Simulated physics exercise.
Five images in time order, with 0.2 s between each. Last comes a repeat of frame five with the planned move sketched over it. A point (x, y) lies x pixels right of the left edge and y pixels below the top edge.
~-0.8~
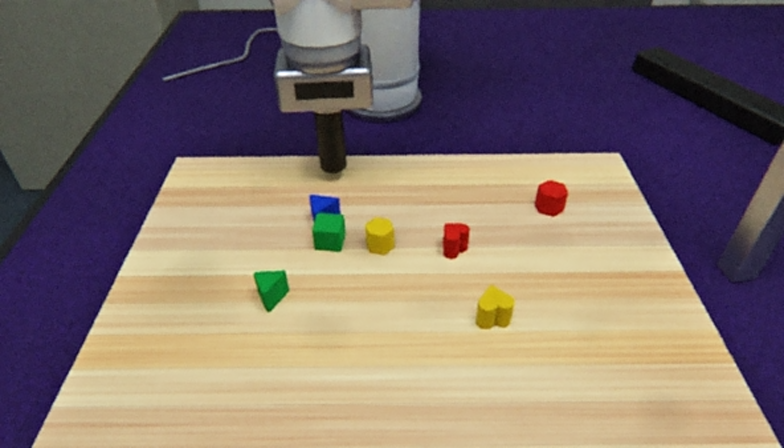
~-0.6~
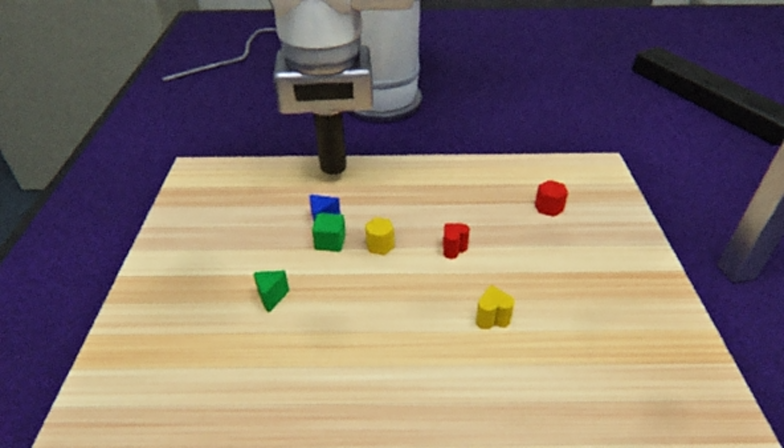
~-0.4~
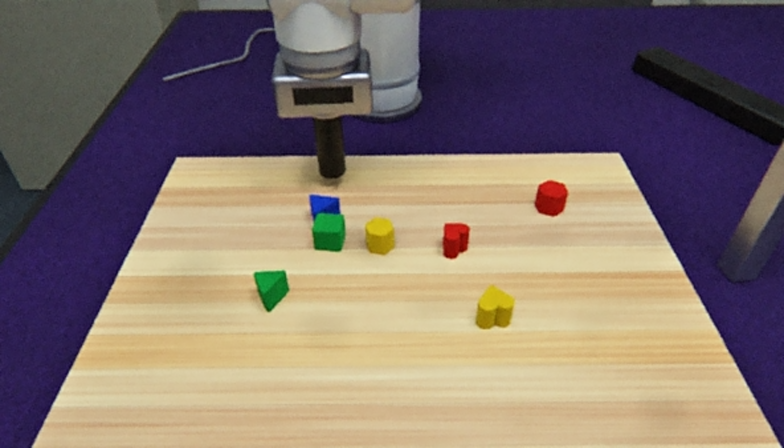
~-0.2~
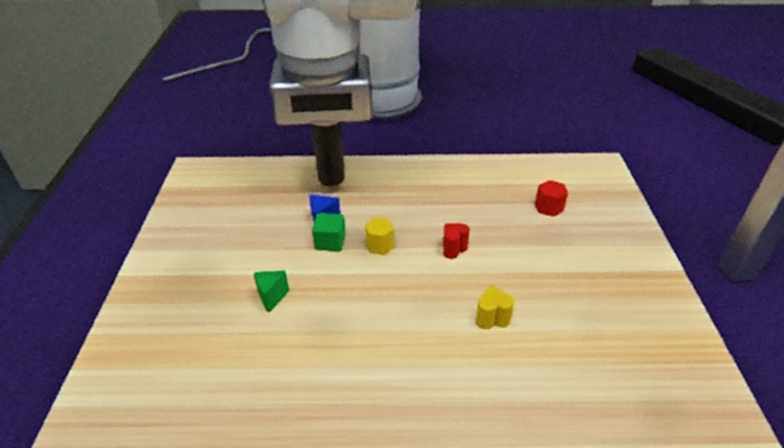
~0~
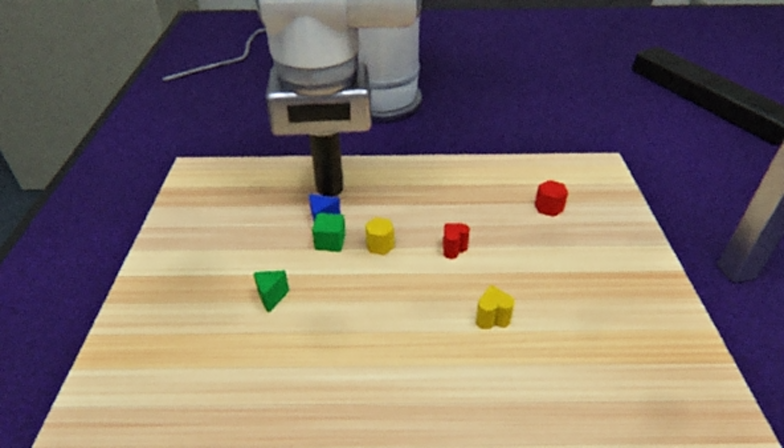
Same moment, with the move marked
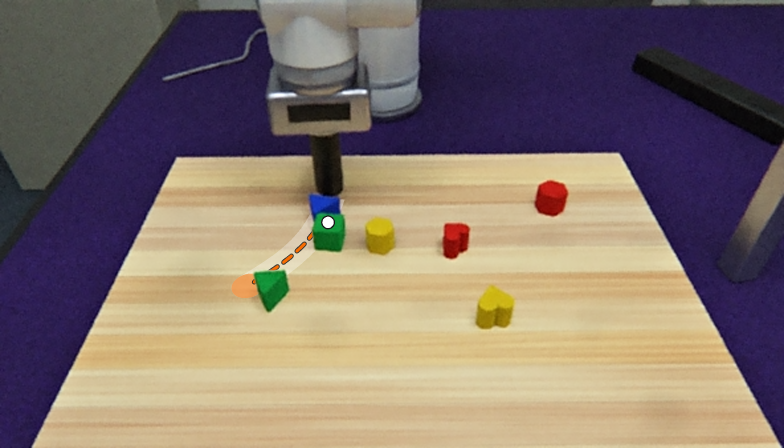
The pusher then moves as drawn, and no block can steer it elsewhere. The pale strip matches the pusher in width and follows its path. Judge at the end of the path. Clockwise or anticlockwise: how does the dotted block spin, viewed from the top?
The answer is counter-clockwise.
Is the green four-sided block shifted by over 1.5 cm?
Yes, I think so.
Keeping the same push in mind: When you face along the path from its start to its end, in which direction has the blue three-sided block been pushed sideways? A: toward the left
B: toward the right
Correct choice: A.
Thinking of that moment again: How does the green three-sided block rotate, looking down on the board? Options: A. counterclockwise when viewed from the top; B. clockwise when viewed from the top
The answer is B.
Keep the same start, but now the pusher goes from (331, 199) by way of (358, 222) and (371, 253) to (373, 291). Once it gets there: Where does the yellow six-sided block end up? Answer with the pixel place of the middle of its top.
The spot you're after is about (403, 262) in the image.
Drawn move, from (331, 199) through (317, 228) and (289, 258) to (248, 286); the dot is on the green four-sided block.
The first path, step by step. One third of the way, pusher (316, 218); blue three-sided block (304, 225); green four-sided block (327, 231), turned 55° anticlockwise.
Two thirds of the way, pusher (287, 248); blue three-sided block (282, 258), turned 30° anticlockwise; green four-sided block (329, 235), turned 70° anticlockwise.
At the end, pusher (246, 276); green three-sided block (267, 285), turned 25° clockwise; blue three-sided block (279, 269), turned 55° anticlockwise; green four-sided block (329, 235), turned 70° anticlockwise; yellow six-sided block still.
